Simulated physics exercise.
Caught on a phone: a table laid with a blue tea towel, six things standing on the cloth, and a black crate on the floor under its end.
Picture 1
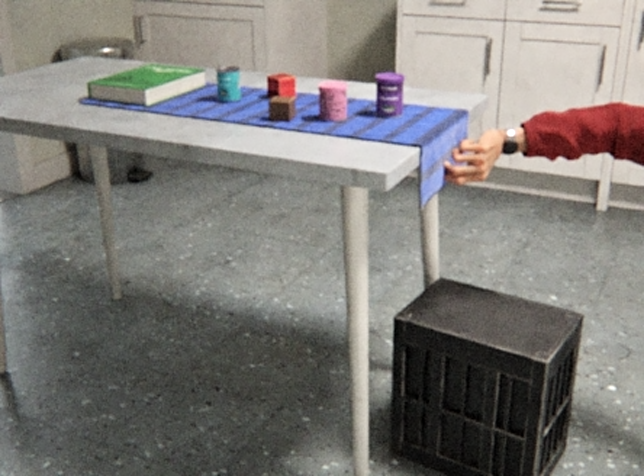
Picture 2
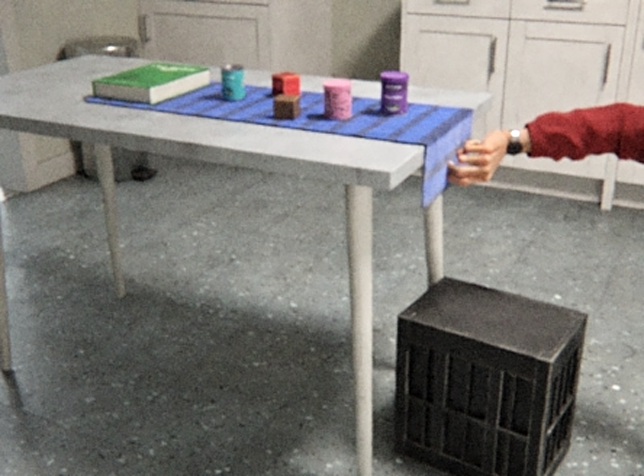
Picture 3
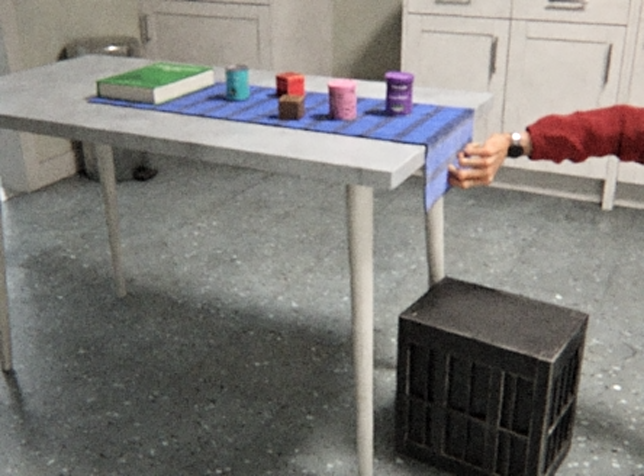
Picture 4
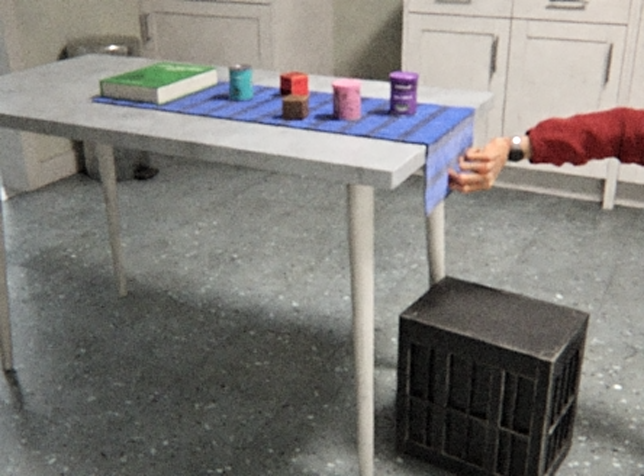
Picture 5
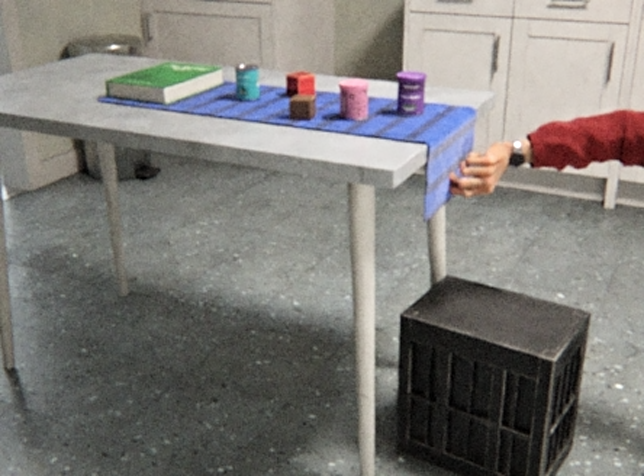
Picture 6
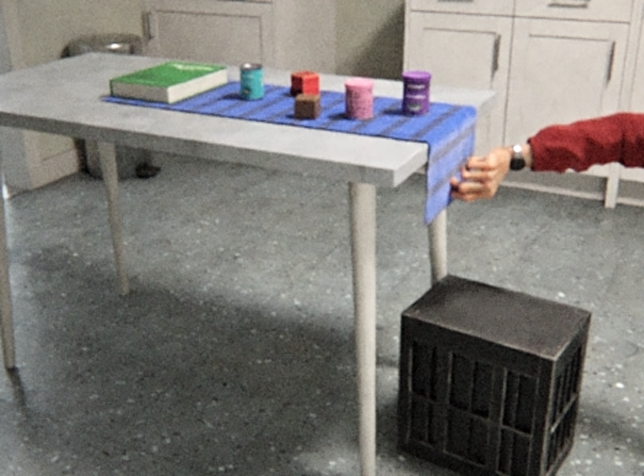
To begin with, a hand in a red sleeve grips the end of a blue cloth hanging over a table's edge, above a black crate. It slowly draws the cloth down slightly, and the green book, cans and small cubes on it shift a little to the right together.
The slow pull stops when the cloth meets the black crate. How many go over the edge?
Over the edge go two.
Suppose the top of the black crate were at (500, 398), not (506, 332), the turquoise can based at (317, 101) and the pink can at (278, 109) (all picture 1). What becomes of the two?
The turquoise can falls, the pink can comes down.
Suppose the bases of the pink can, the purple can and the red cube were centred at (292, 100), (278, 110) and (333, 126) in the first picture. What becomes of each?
The pink can survives, the purple can remains up, the red cube comes down.
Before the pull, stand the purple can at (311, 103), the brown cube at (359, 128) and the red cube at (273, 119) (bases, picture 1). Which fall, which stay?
The purple can survives; the brown cube drops off; the red cube keeps its place on top.
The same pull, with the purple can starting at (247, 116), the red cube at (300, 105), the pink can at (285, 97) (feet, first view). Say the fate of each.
The purple can holds on; the red cube keeps its place on top; the pink can remains up.
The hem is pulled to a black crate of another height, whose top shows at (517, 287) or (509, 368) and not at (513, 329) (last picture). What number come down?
In that case 1 and 3.
Soon after, hem near (450, 239); all still up.
After that, hem near (449, 284); purple can gone.
And then, hem on the crate; purple can and pink can gone.
In the end, hem on the crate; purple can and pink can gone. The table loses two.
